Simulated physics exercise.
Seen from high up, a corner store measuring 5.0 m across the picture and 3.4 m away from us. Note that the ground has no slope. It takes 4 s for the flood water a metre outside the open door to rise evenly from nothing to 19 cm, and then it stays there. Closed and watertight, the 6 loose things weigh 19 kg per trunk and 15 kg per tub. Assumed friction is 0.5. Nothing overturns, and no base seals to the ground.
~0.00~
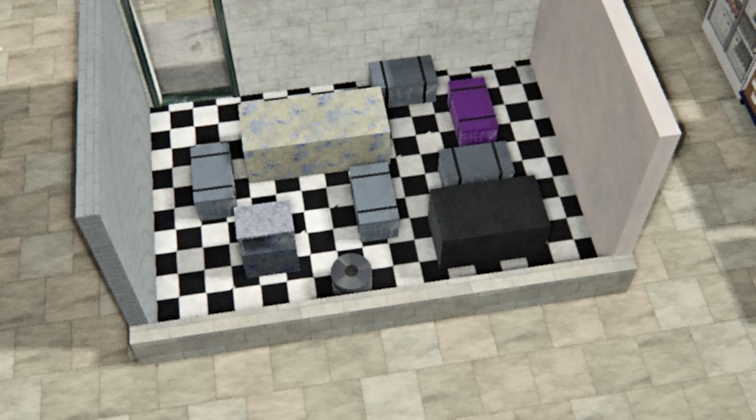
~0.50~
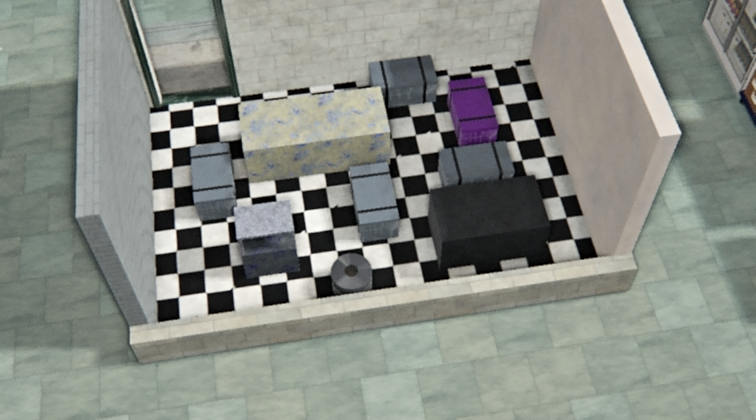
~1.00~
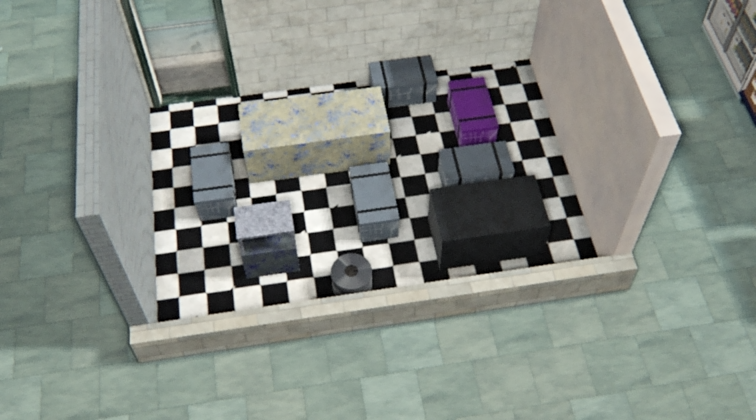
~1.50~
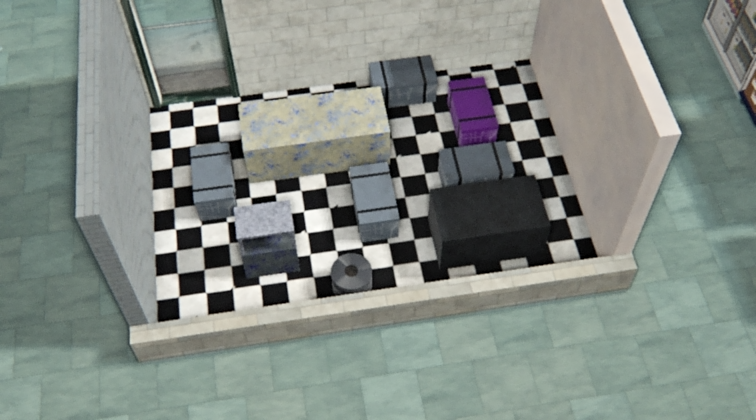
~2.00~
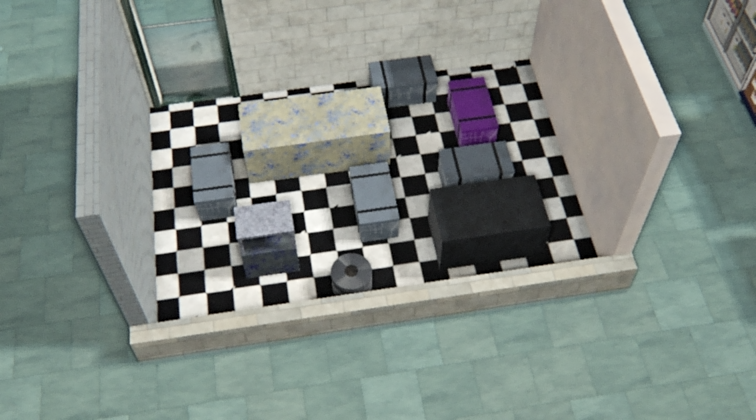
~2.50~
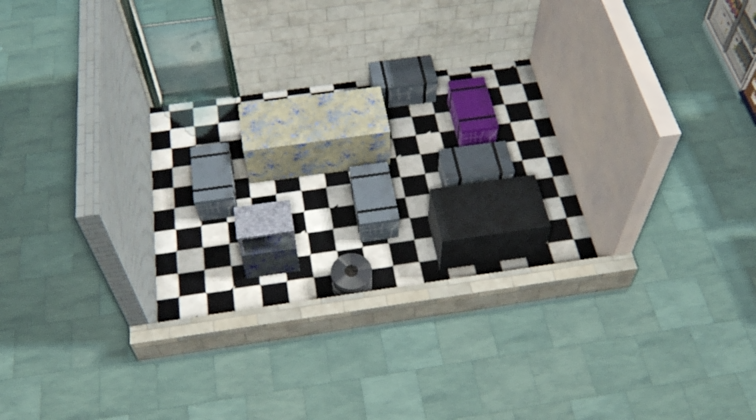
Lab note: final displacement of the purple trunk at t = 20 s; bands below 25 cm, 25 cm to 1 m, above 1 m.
It gets pushed a bit.
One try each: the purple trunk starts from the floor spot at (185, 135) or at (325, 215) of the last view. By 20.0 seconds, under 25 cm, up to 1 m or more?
In turn: It ends far away; it travels far.
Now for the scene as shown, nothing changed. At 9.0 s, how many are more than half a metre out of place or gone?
The number by then is 1.
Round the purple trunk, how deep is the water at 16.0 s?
Roughly 10 cm deep.
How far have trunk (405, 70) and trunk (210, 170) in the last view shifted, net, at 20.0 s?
Respectively 80 and 250 cm.
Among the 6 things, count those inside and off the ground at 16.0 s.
Total: 5.
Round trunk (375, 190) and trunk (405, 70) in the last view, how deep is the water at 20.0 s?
I'd estimate 13 cm for the first and 12 cm for the second.
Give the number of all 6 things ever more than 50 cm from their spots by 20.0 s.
6 in all.
After 4.0 s the purple trunk is near (473, 103), 0.0 m from its start, aground; 0 afloat.
After 9.0 s the purple trunk is near (473, 103), 0.0 m from its start, aground; 1 afloat.
After 16.0 s the purple trunk is near (492, 65), 0.6 m from its start, afloat; 5 afloat.
After 20.0 s the purple trunk is near (445, 66), 0.6 m from its start, afloat; 6 afloat.
